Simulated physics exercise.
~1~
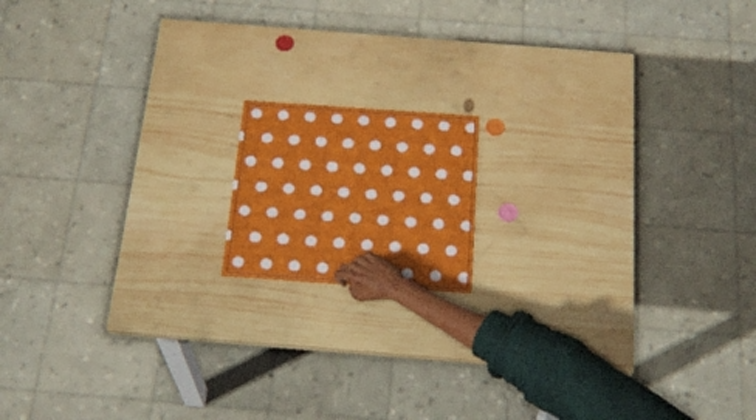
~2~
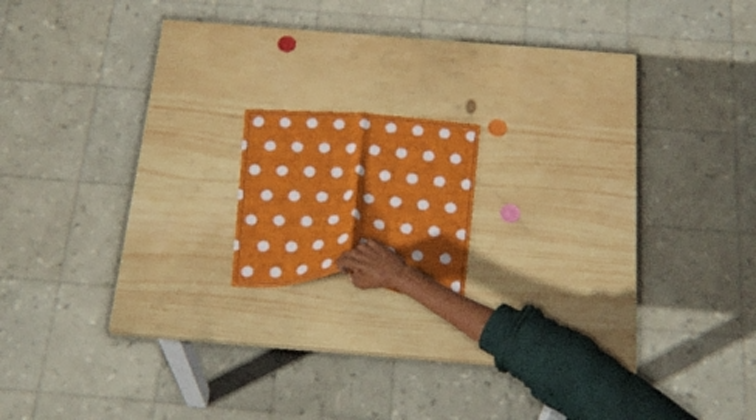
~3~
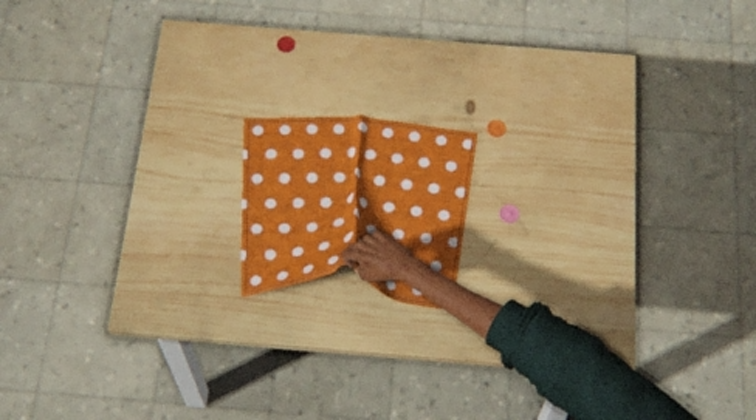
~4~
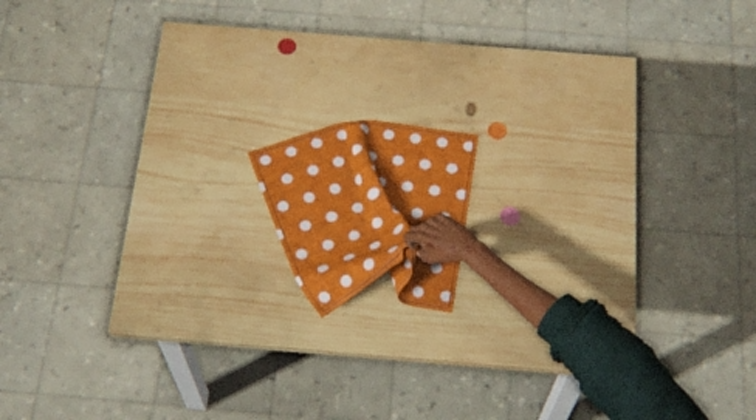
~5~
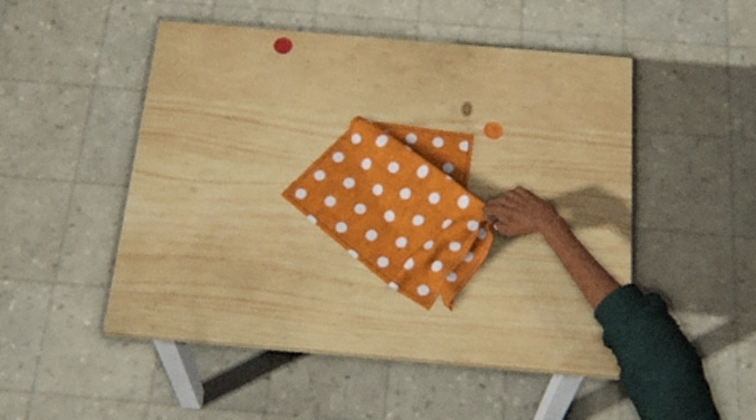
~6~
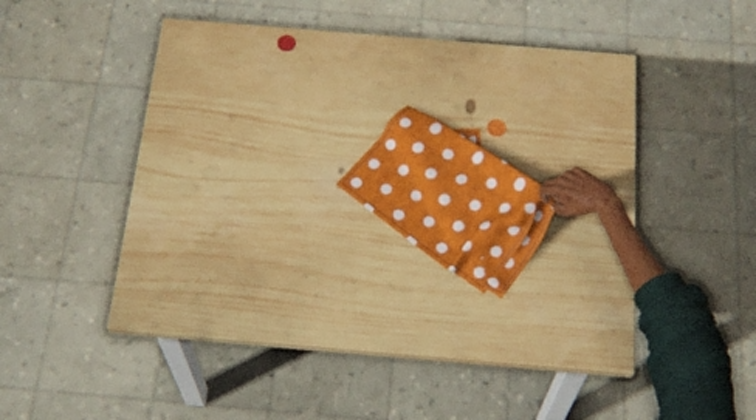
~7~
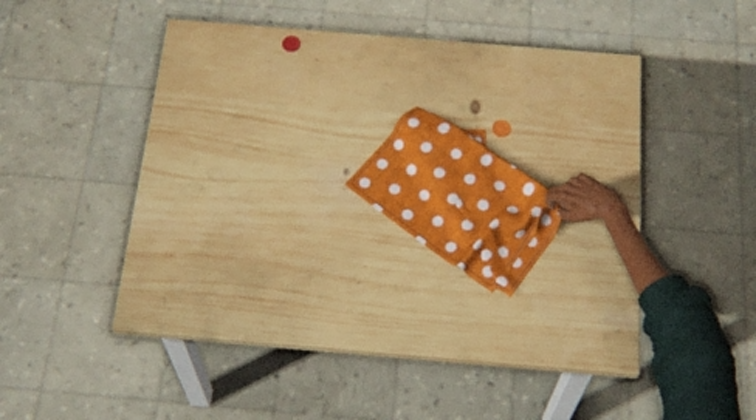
In the video, a hand grips the near edge of an orange polka-dot napkin on a wooden table, lifts it and drags it rightward, folding the cloth over itself. The crumpled napkin ends up covering the pink button, while the red token and orange lid remain uncovered.
